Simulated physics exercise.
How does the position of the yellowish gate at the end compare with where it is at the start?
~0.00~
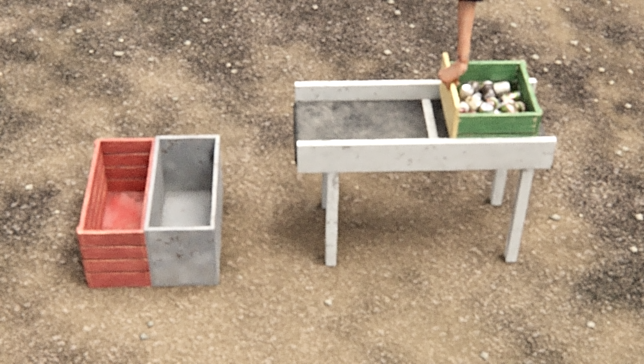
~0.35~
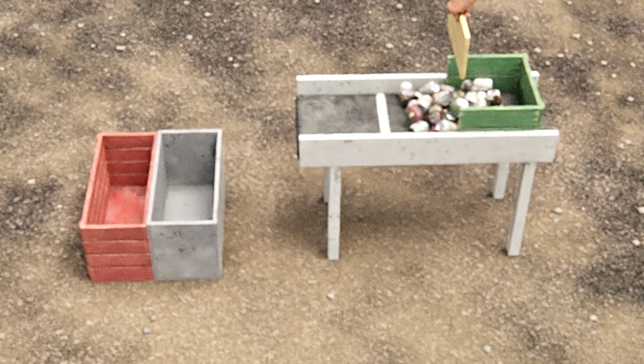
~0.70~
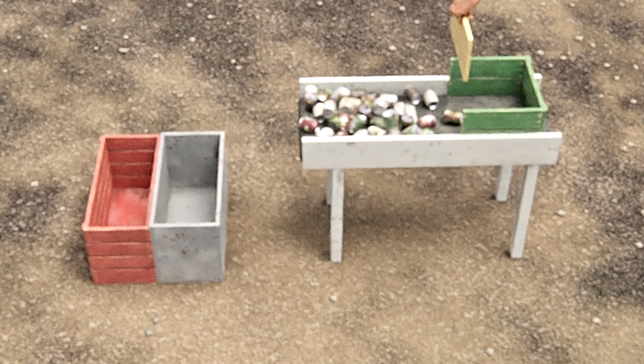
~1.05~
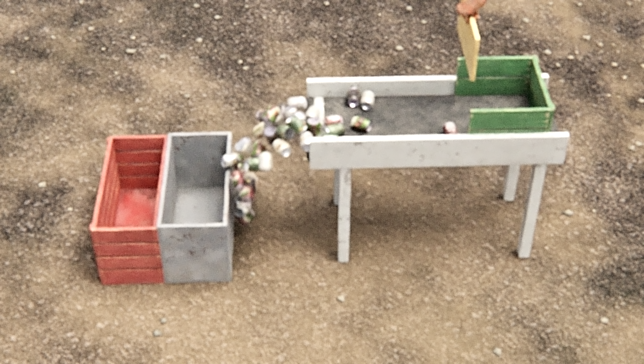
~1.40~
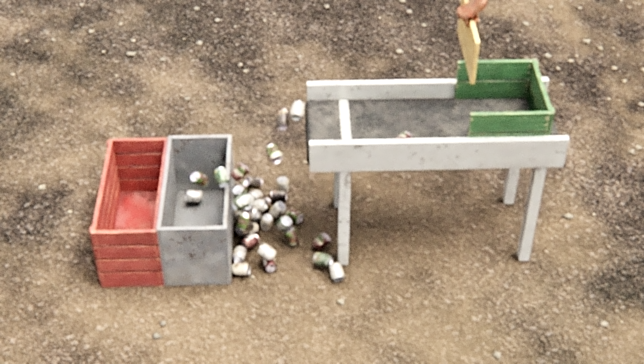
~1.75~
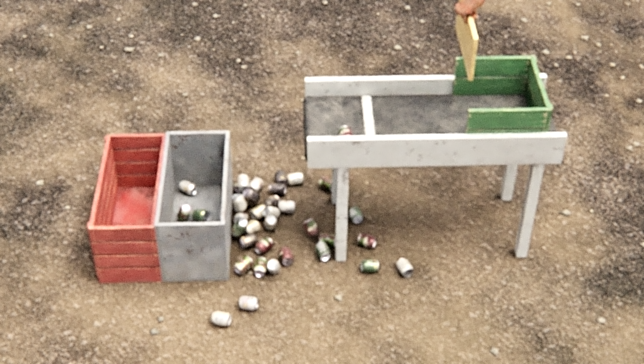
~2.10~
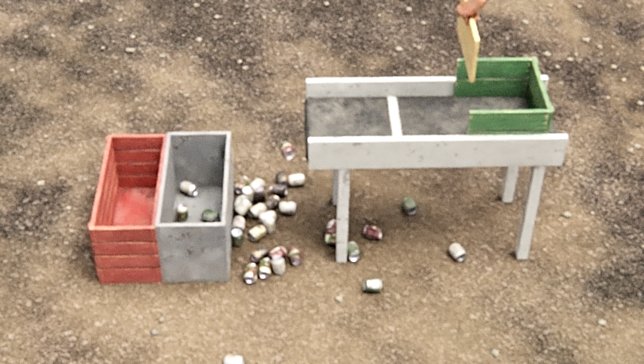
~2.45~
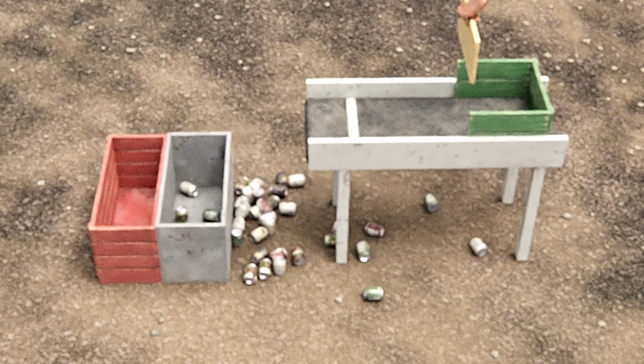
At the start the gate stands down at the left side of the green pen, closing it off. At the end it is held up higher by the hand, slightly further right, leaving the pen open.
